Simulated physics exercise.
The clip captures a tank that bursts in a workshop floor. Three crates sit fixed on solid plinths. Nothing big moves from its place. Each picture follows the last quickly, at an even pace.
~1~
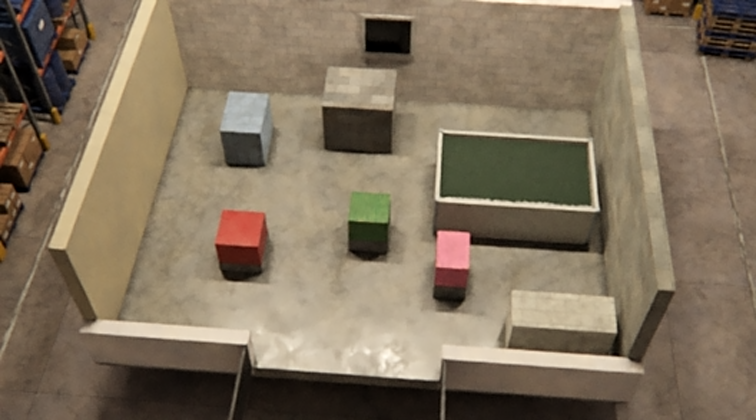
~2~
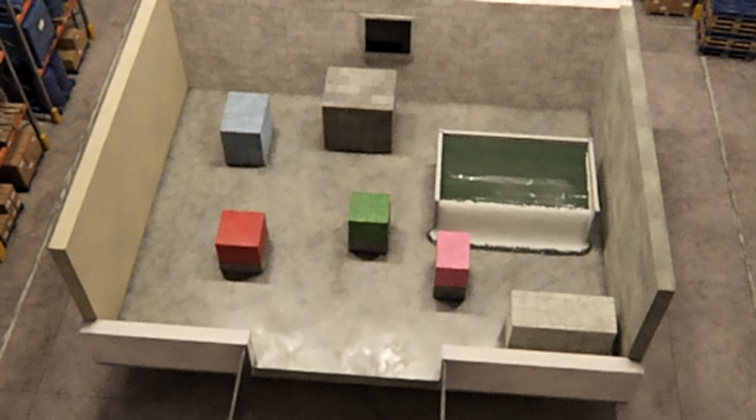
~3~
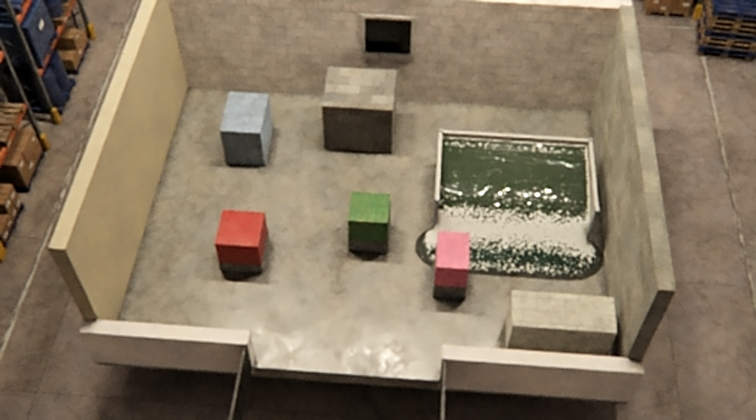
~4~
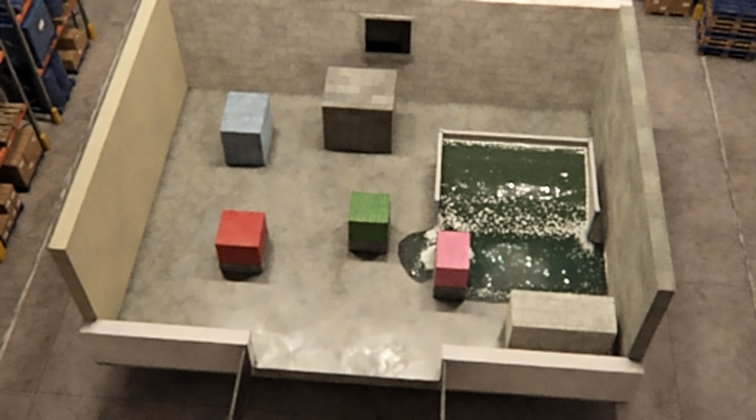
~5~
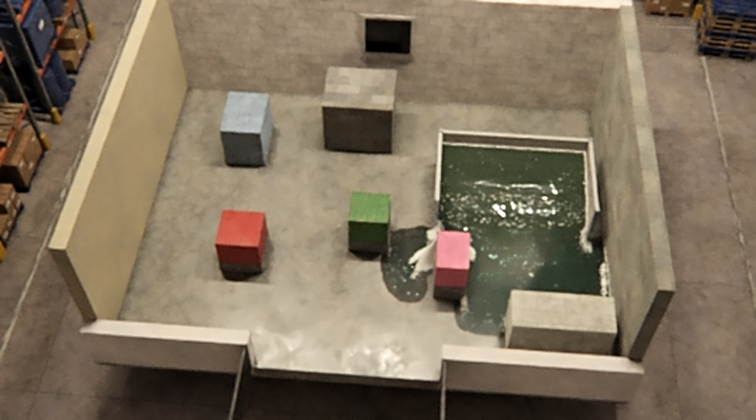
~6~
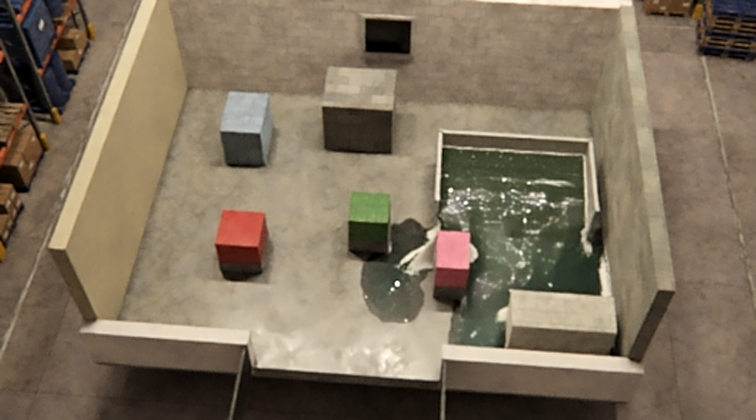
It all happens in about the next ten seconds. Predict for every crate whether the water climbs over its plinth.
One by one: Most likely the pink crate gets water on it; most likely the red crate remains untouched; most likely the green crate remains untouched.
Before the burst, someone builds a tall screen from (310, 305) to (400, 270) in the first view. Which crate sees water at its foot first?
It's the pink one.
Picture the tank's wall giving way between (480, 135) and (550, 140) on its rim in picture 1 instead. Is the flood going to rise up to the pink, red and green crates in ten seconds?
I'd expect the pink crate remains untouched, the red crate remains untouched, and the green crate remains untouched.
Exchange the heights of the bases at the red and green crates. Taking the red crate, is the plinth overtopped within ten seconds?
With the swap, the red crate avoids the flood.
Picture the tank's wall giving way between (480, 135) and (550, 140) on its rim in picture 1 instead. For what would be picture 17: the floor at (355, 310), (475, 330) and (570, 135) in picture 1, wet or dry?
Point by point: Unwetted, unwetted, drenched.
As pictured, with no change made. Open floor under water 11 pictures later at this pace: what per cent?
Around 40 percent of it.
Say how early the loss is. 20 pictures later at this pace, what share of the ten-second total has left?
Approximately 45 %.
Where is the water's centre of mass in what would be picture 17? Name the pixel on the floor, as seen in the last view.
Around pixel (499, 275) of the last picture.
A moment on, water covers 30 % of the floor; the pink crate water round its plinth, the red crate not reached, the green crate water round its plinth.
Next, water covers 40 % of the floor; the pink crate water round its plinth, the red crate water round its plinth, the green crate water round its plinth.
Then, water covers 50 % of the floor; the pink crate water round its plinth, the red crate water round its plinth, the green crate water round its plinth.
Later, water covers 80 % of the floor; the pink crate water round its plinth, the red crate water round its plinth, the green crate water round its plinth.
In the end, water covers 100 % of the floor; the pink crate was topped, the red crate stayed above the water, the green crate stayed above the water.
